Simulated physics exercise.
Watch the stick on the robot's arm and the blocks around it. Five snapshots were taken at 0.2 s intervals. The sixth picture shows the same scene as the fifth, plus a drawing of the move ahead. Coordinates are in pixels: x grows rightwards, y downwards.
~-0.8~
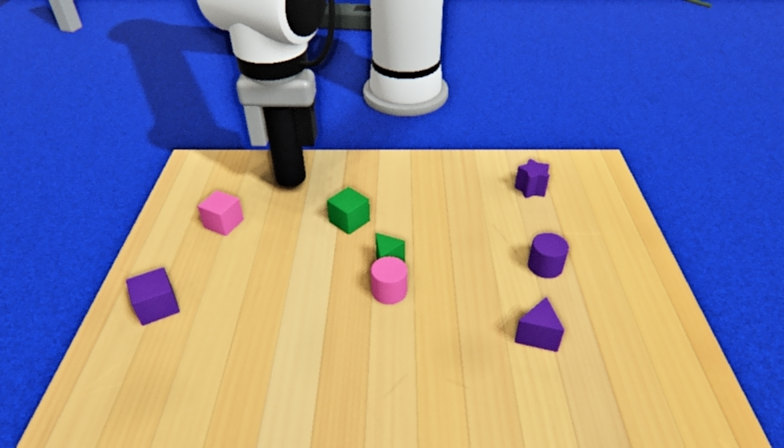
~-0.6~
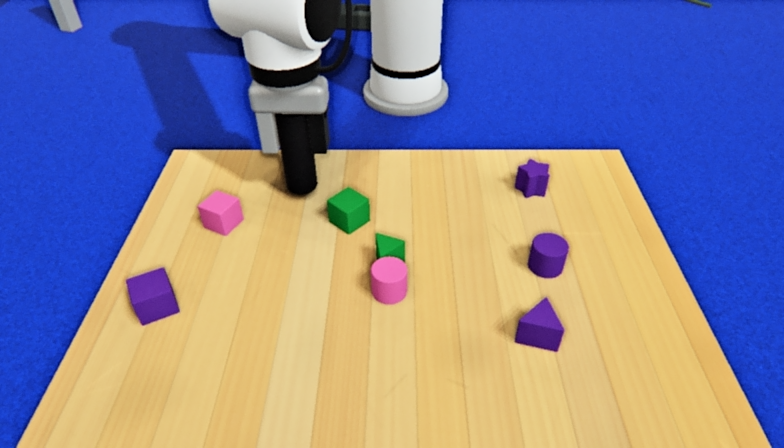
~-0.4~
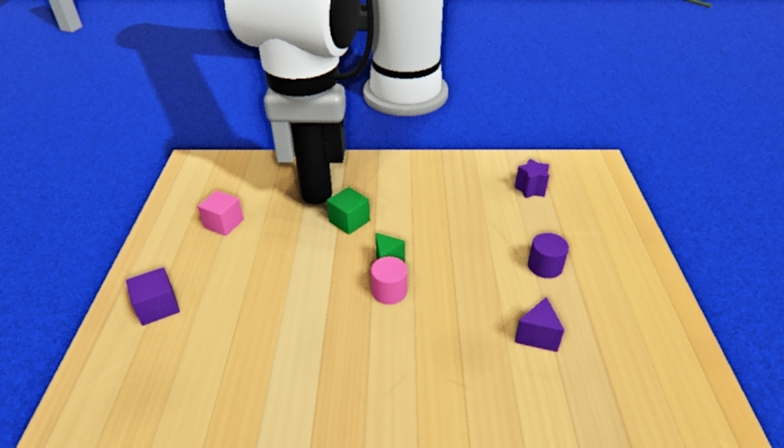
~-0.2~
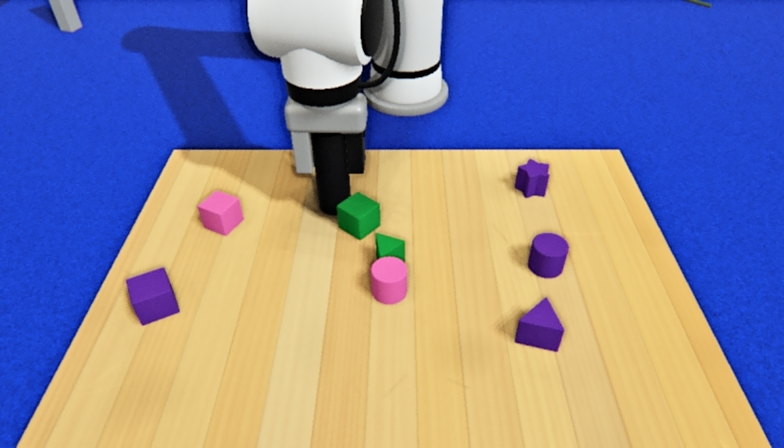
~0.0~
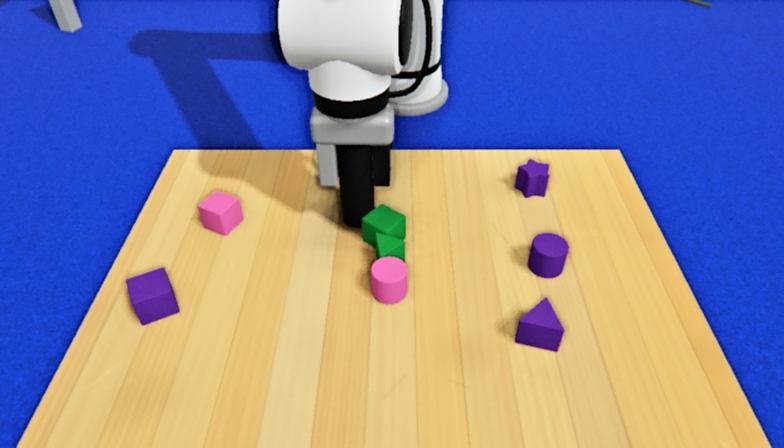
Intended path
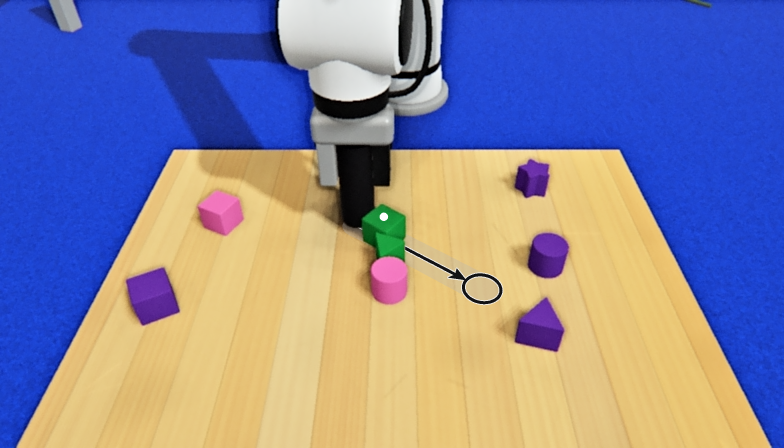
A robot arm moves its black stick right and pushes the green cube rightward across the table.
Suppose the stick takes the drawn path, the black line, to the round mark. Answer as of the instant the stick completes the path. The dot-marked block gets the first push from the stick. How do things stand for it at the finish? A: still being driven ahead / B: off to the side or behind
A - still being driven ahead.
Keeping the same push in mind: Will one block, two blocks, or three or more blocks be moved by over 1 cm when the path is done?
Of all the blocks, just one travels more than a centimetre.
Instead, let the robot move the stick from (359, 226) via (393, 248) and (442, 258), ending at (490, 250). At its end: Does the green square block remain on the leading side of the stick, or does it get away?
It falls back or aside.
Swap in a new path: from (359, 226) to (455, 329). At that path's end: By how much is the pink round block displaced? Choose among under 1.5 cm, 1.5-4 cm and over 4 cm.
The move is long, over 4 cm.
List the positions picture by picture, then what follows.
The first picture shows tip of the stick (291, 179), middles of tops, green square block (348, 199), green triangular piece (387, 242).
The second picture shows stick (302, 186), nothing pushed.
The third picture shows stick (317, 196), nothing pushed.
The fourth picture shows stick (336, 206), green square block (358, 204).
The fifth picture shows stick (359, 219), green square block (384, 217), green triangular piece (387, 242).
The line goes from (359, 226) to (482, 288); the dot is on the green square block.
On the path given first. One third of the way, stick (398, 237); green square block (426, 236).
Two thirds of the way, stick (439, 258); green square block (471, 258).
At the end, stick (483, 281); green square block (520, 282); green triangular piece unmoved.
